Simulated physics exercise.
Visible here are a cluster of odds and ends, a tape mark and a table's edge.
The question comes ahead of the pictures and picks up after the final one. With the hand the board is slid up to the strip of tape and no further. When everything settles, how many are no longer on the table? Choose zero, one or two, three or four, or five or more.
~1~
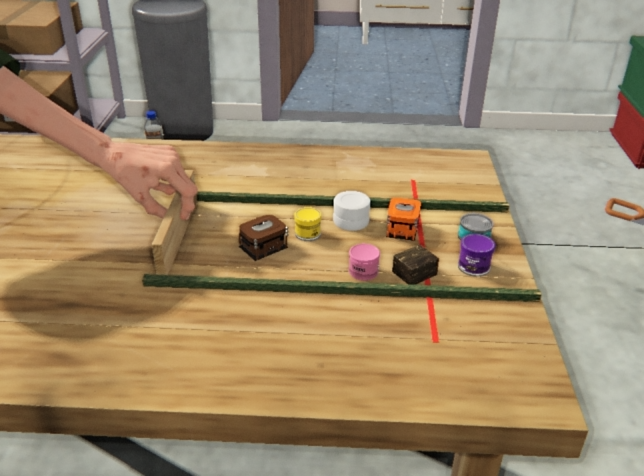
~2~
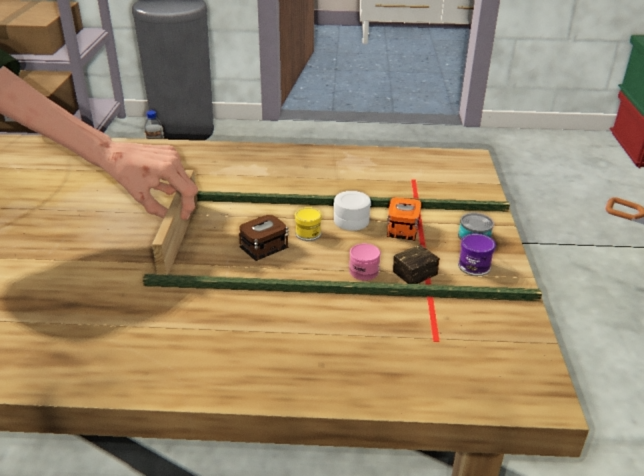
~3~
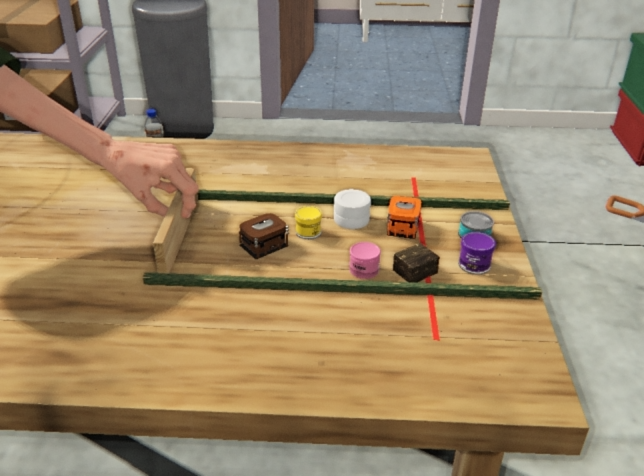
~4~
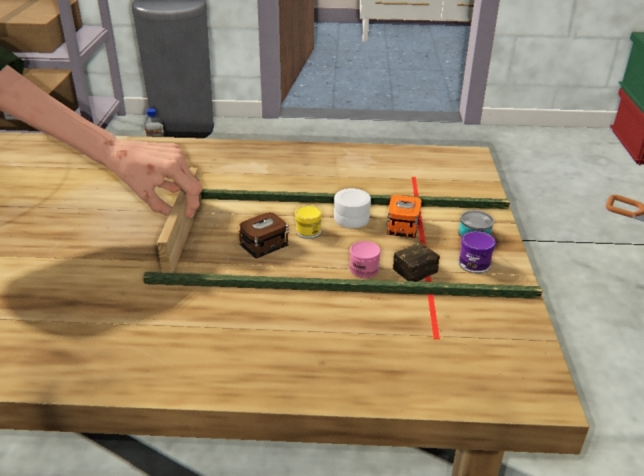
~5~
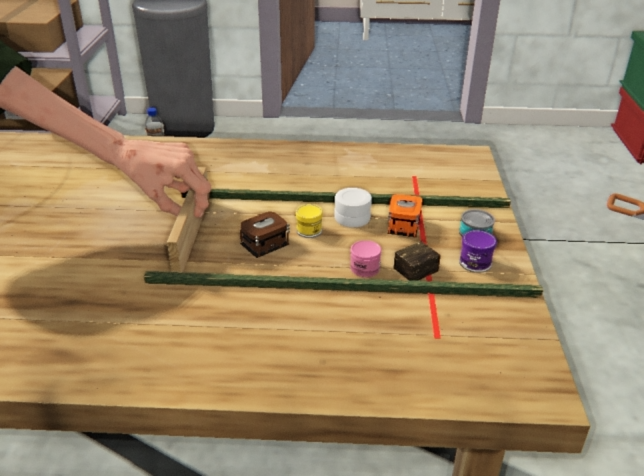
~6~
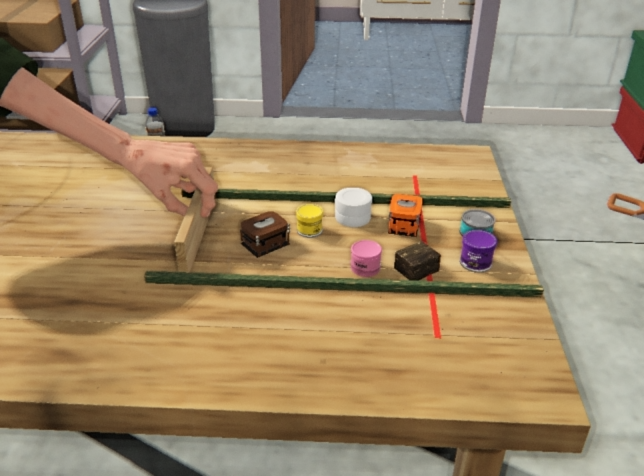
When everything settles, zero are no longer on the table.
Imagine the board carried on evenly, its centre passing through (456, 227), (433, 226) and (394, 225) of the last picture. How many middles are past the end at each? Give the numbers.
Respectively 2, 0 and 0.
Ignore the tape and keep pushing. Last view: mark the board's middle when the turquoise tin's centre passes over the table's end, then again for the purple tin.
The middle is at (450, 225) when it's the turquoise tin, and at (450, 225) when it's the purple tin.
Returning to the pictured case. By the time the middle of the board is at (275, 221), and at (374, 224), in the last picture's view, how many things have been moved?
The count is 2 at the first point and 6 at the second.
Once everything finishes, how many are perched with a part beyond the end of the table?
Count: 0.
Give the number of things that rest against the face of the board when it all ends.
Contact count: 4.
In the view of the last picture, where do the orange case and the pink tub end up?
Near (467, 218) and (444, 261).
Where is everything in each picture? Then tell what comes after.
In the first frame, turquoise tin (475, 230); purple tin (476, 255); black block (415, 265); board (177, 221); tape (423, 247).
In the second frame, purple tin (476, 255); orange case (404, 218).
In the third frame, black block (416, 263); board (178, 219).
In the fourth frame, turquoise tin (476, 226); white lid (352, 208).
In the fifth frame, purple tin (477, 252); yellow tin (309, 221).
In the sixth frame, turquoise tin (477, 225); purple tin (478, 251); black block (417, 262); board (197, 218); tape (424, 243).
Early on, none off yet; turquoise tin at rest near (477, 225); purple tin at rest near (478, 251); black block at rest near (417, 262).
A while later, none off yet; turquoise tin at rest near (477, 225); purple tin at rest near (478, 251); black block travelled a little near (438, 262).
Finally, the number that fall off is zero.
